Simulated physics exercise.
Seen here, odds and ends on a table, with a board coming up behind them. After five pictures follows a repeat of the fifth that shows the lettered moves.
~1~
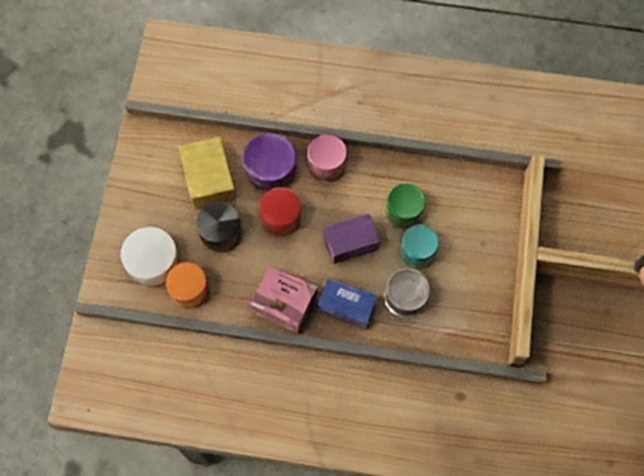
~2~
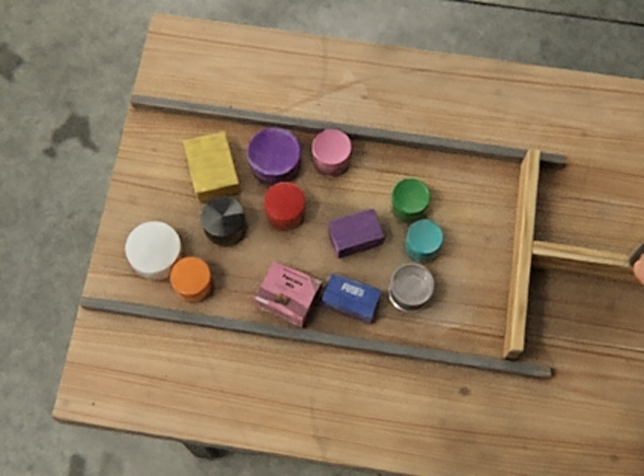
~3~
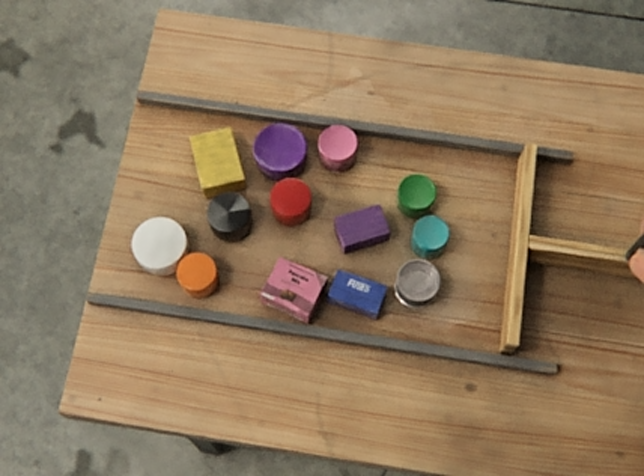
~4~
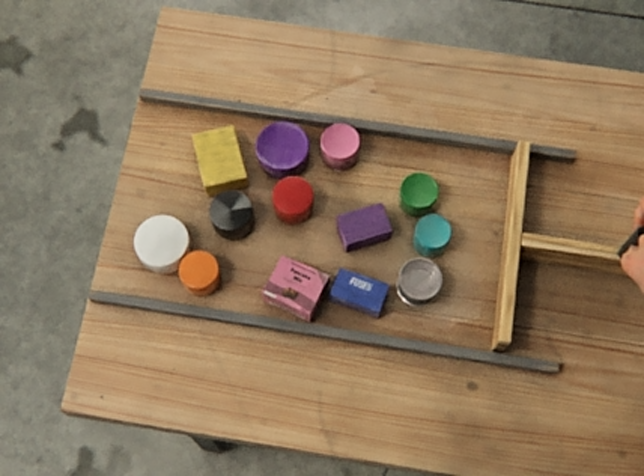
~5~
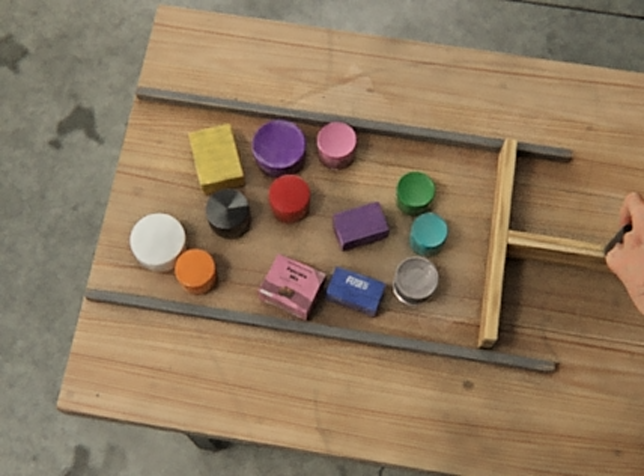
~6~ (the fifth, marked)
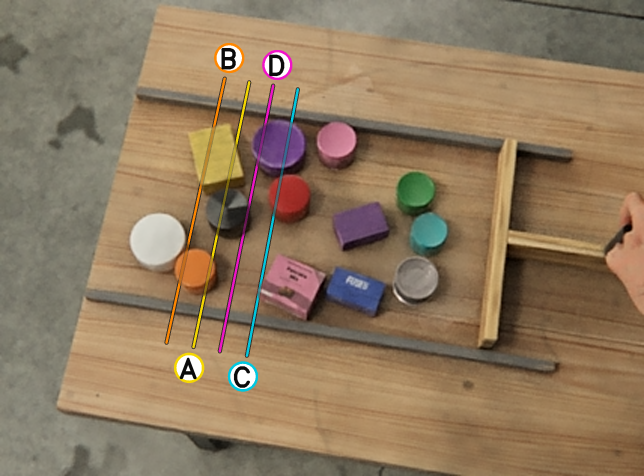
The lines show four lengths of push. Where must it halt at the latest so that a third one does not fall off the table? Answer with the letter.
A is the last line within the limit.
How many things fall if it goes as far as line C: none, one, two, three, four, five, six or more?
By then, none.
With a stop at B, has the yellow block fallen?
Yes.
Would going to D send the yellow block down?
By then, no.
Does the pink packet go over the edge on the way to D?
No.
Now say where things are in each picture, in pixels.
The first frame shows pink packet (284, 300); white pot (150, 257); turquoise jar (419, 247).
The second frame shows board (527, 246); purple block (356, 233).
The third frame shows board (523, 240); green tub (416, 196).
The fourth frame shows board (515, 238); yellow block (221, 161).
The fifth frame shows board (502, 235); pink tub (337, 147); purple tub (280, 150); orange pot (196, 272).
On the marked copy, A at (223, 208); B at (197, 204); C at (274, 216); D at (248, 212).
Following A. Soon after the start, board (401, 220); blue box (338, 302); pink packet (283, 287).
Later, board (301, 205); white pot (140, 232); yellow block (182, 133).
In the end, board (224, 193); orange pot over the edge; yellow block over the edge; two fallen.
As for the rest, B drops four; C is within the limit but short; D is within the limit but short.
